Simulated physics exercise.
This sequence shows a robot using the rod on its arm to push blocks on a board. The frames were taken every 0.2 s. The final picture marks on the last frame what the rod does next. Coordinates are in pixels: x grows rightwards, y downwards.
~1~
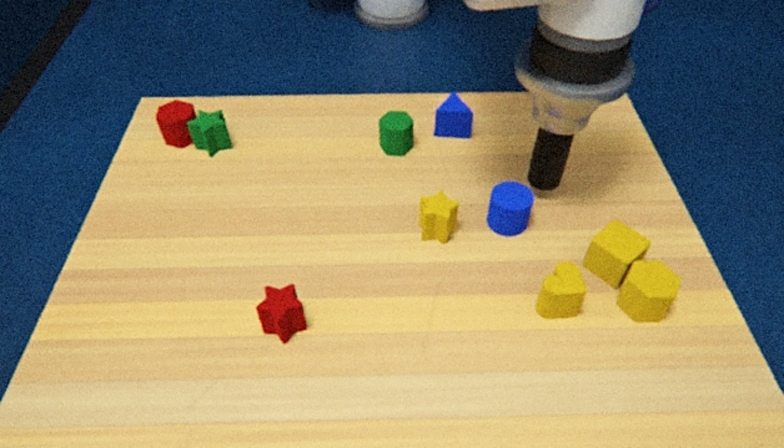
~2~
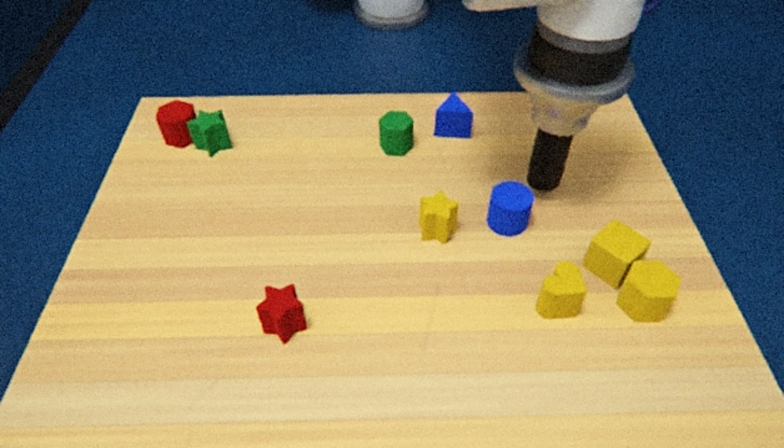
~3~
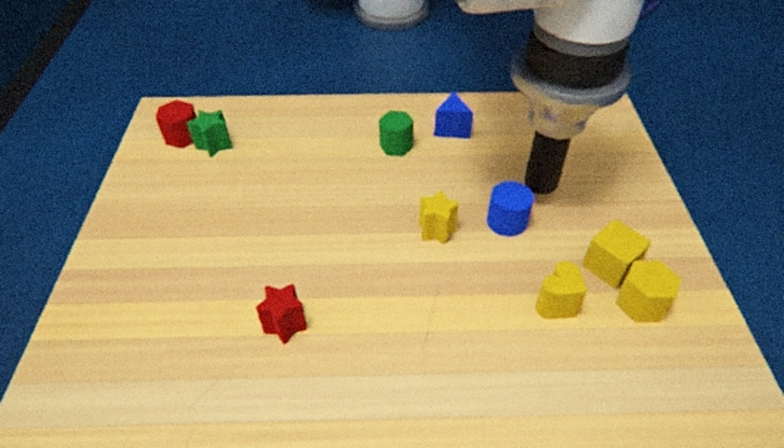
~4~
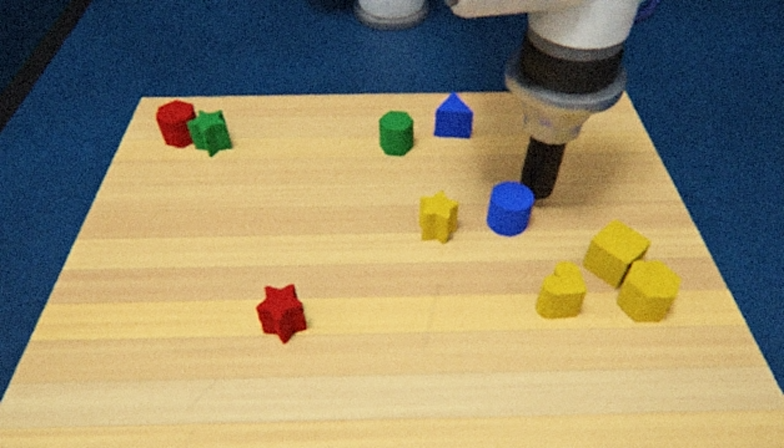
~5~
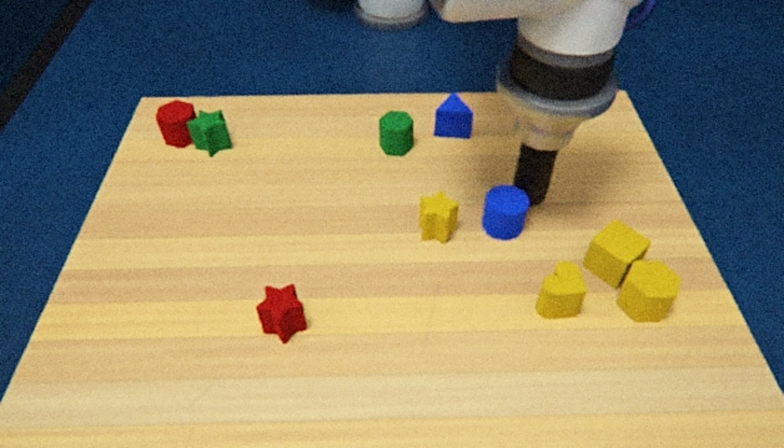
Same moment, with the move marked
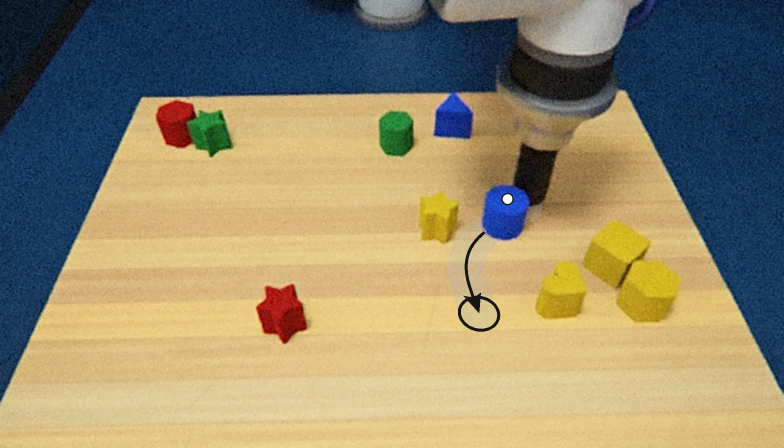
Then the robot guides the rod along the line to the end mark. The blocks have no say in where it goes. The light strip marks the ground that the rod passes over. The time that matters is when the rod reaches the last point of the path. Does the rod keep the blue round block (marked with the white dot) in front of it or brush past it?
It is gone from the front.
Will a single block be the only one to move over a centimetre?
Final answer: Yes.
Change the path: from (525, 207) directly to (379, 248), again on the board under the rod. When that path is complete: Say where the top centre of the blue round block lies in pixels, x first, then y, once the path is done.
At pixel (465, 231).
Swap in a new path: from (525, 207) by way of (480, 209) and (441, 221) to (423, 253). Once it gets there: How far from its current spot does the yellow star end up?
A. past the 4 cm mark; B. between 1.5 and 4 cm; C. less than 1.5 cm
Answer: A.
Drawn move, from (525, 207) via (488, 230) and (466, 266), ending at (479, 313); the dot is on the blue round block.
On the path given first. One third of the way, rod (489, 219); blue round block (471, 228).
Two thirds of the way, rod (468, 255); blue round block (443, 265).
At the end, rod (481, 302); yellow star still; blue round block (435, 279).
